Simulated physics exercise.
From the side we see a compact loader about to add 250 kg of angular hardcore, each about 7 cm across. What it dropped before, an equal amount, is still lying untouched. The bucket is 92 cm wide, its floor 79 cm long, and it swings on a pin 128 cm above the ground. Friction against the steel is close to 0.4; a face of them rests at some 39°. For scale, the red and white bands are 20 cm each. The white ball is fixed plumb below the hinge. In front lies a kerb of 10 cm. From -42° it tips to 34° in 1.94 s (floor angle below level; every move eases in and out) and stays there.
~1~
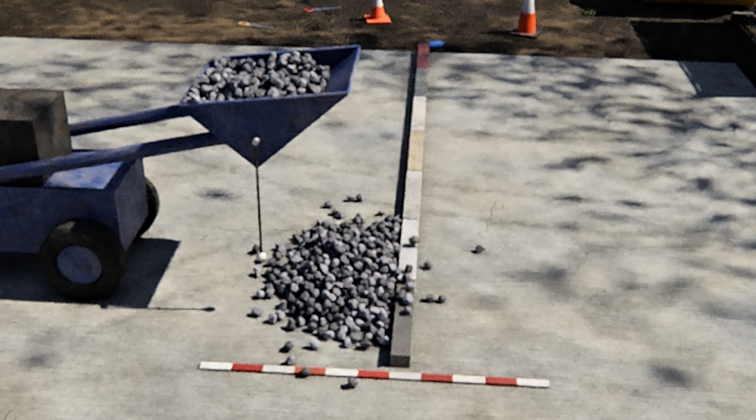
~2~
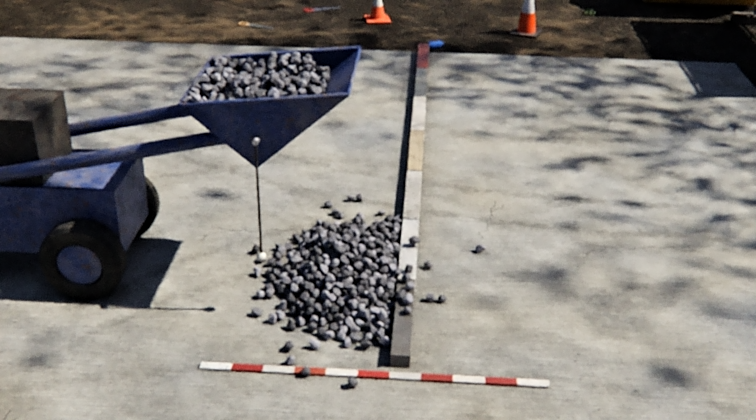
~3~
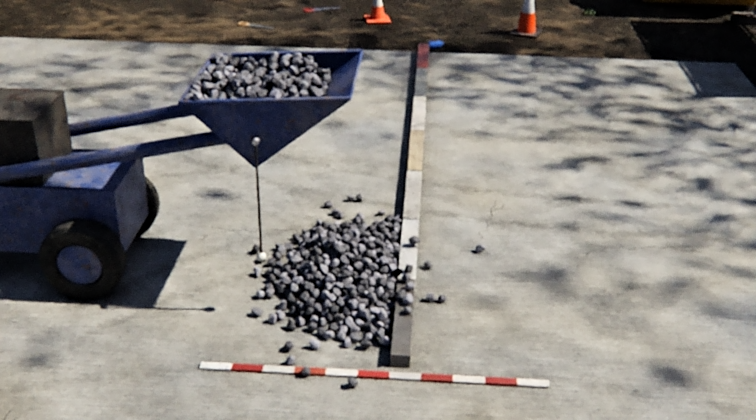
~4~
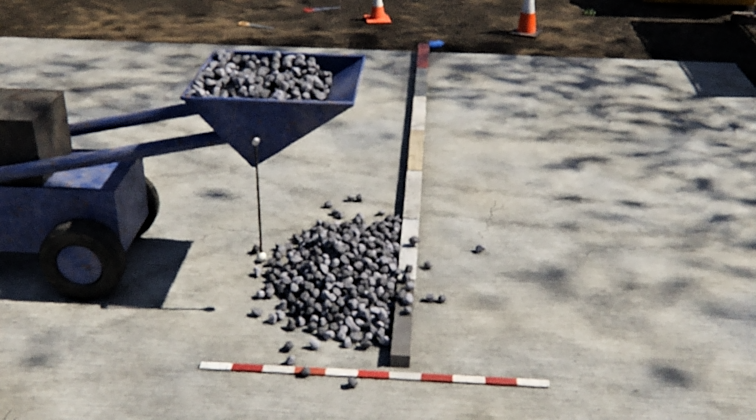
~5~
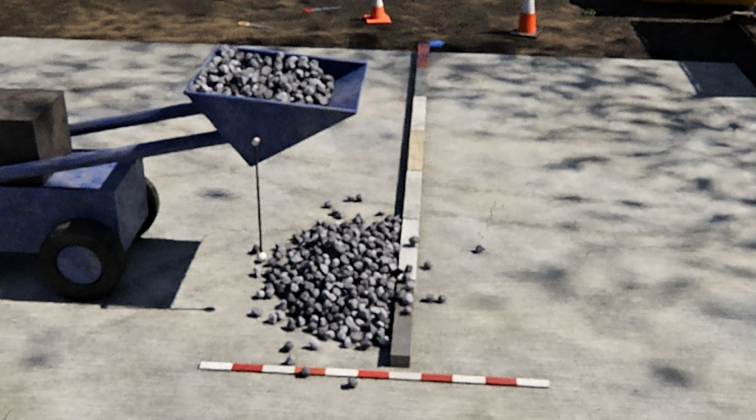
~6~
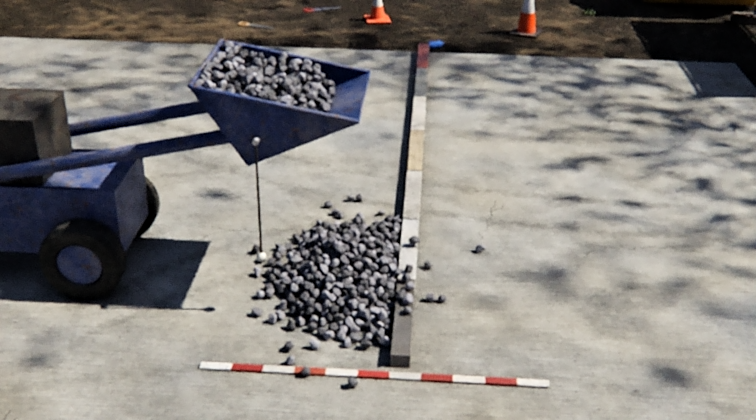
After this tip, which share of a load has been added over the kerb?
Some 44 per cent is added.
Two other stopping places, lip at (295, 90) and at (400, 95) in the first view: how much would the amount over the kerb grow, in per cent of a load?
Near 5 per cent from the first place, 95 from the second.
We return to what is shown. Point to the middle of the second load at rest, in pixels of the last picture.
Their middle is at about (407, 263).
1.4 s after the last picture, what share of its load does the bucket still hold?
It holds some 55 per cent.
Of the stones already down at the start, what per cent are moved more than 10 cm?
About 0 per cent.
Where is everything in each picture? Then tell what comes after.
The bucket is at -42°, its lip at (348, 94); the top of the load is at (291, 61). The earlier load is highest near (347, 242), 24 cm above ground level, 99 % on this side of the kerb, 1 % over the kerb, in the first frame.
Lip at (348, 95), floor tilted -41°, highest stones at (291, 62), in the second frame.
Lip at (350, 99), floor tilted -39°, highest stones at (283, 62), in the third frame.
The bucket is at -35°, its lip at (353, 105); the top of the load is at (256, 63), in the fourth frame.
The bucket is at -30°, its lip at (356, 113); the top of the load is at (222, 58), in the fifth frame.
The bucket is at -25°, its lip at (359, 122); the top of the load is at (225, 55), in the sixth frame.
Then, 0.9 s after the last picture the floor is at 22°; in per cent of one load, 100 in the bucket, 100 on this side of the kerb, 1 over the kerb; the foremost stones are at (428, 279).
Then, 1.4 s after the last picture the floor is at 34°; in per cent of one load, 53 in the bucket, 146 on this side of the kerb, 1 over the kerb; the foremost stones are at (431, 257).
Then, 1.8 s after the last picture the floor is at 34°; in per cent of one load, 19 in the bucket, 165 on this side of the kerb, 16 over the kerb; the foremost stones are at (490, 278).
Then, 4.2 s after the last picture the floor is at 34°; in per cent of one load, 0 in the bucket, 156 on this side of the kerb, 44 over the kerb; the foremost stones are at (547, 288). Net gain over the kerb, 44.
